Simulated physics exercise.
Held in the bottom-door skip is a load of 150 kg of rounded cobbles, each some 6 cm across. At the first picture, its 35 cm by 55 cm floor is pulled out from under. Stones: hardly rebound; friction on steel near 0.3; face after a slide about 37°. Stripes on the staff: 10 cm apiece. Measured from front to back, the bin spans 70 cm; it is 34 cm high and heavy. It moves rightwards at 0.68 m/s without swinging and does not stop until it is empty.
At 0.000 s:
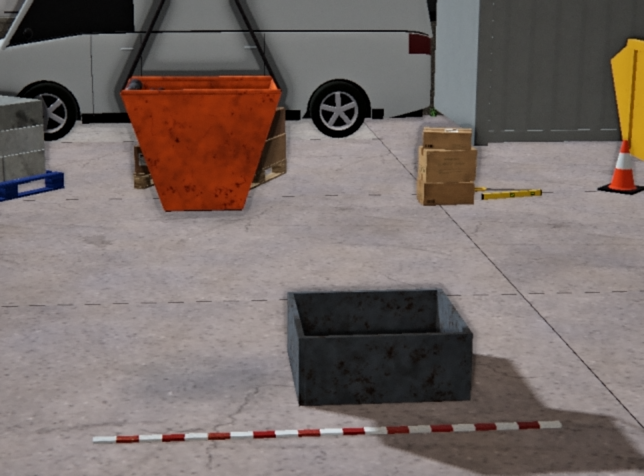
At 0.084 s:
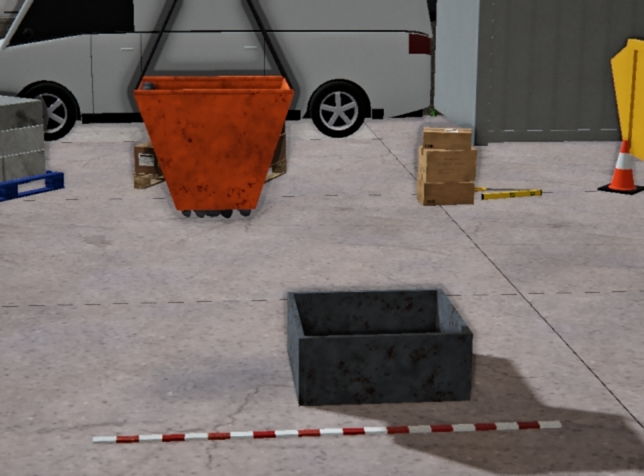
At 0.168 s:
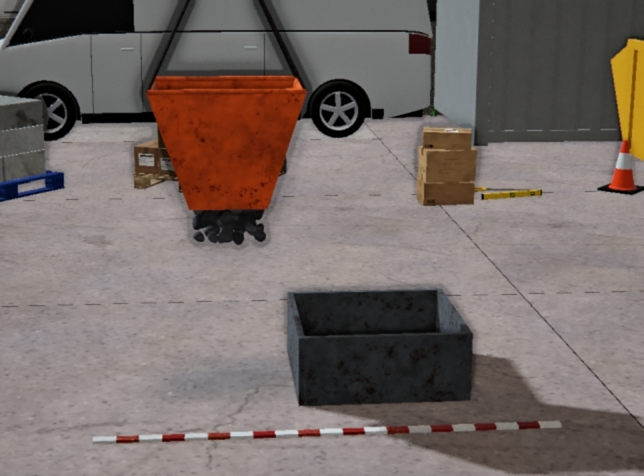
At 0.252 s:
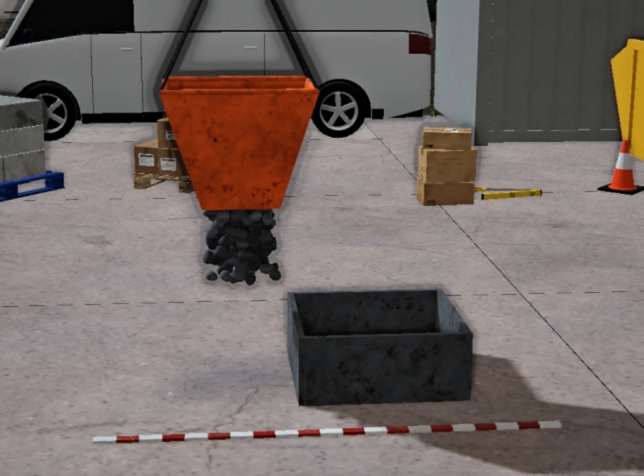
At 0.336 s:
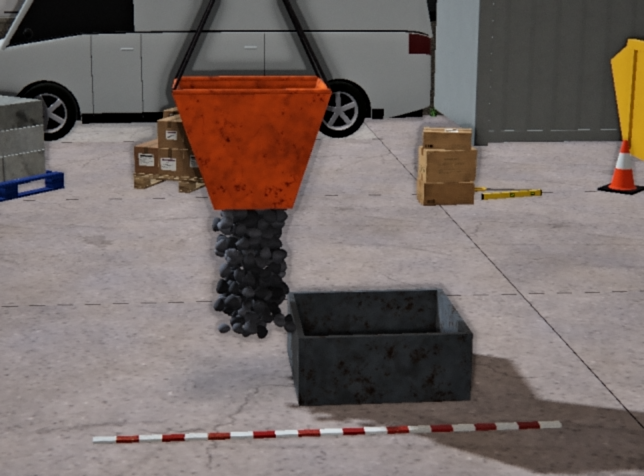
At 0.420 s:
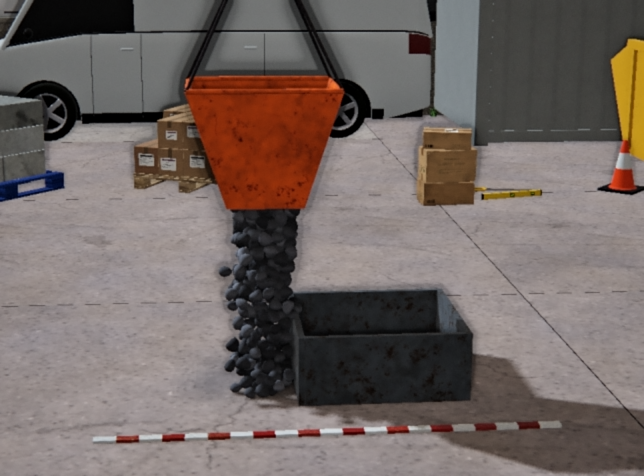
In a paved yard, an orange skip moves right while dark cobbles pour from its bottom.
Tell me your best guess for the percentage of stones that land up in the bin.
My best guess is 24 percent.
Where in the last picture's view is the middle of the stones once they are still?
Centre at rest: Around (262, 368).
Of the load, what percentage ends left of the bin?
I'd put it at roughly 75 in a hundred.
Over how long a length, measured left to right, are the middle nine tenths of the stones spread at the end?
I'd put it at close to 140 cm.
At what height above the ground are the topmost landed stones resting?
Max stone height at rest approx 24 cm.
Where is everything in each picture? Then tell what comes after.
The outlet is at (204, 199); nothing has dropped yet, in the first frame.
The outlet is at (216, 199); 7 % is out, in the second frame.
The outlet is at (228, 199); 19 % is out, the lowest stones still above the rim at (229, 231), 79 cm up, in the third frame.
The outlet is at (241, 199); 38 % is out, the lowest stones still above the rim at (237, 271), 59 cm up, in the fourth frame.
The outlet is at (253, 198); 58 % is out, the lowest stones still above the rim at (259, 308), 38 cm up, in the fifth frame.
The outlet is at (266, 198); 80 % is out, the lowest stones still above the rim at (268, 306), 37 cm up, in the sixth frame.
After 0.7 s, 0 % in the bottom-door skip, 78 % falling or lying left of the bin, 21 % falling or lying in the bin, 1 % falling or lying beside or right of the bin; the stones farthest right are at (369, 354).
After 1.1 s, 0 % in the bottom-door skip, 74 % falling or lying left of the bin, 24 % falling or lying in the bin, 2 % falling or lying beside or right of the bin; the stones farthest right are at (442, 355).
After 1.7 s, 0 % in the bottom-door skip, 74 % falling or lying left of the bin, 24 % falling or lying in the bin, 3 % falling or lying beside or right of the bin; the stones farthest right are at (444, 362).
After 2.6 s, 0 % in the bottom-door skip, 74 % falling or lying left of the bin, 24 % falling or lying in the bin, 3 % falling or lying beside or right of the bin; the stones farthest right are at (444, 362).
After 4.5 s, 0 % in the bottom-door skip, 74 % left of the bin, 24 % in the bin, 3 % beside or right of the bin; the stones farthest right are at (444, 362).
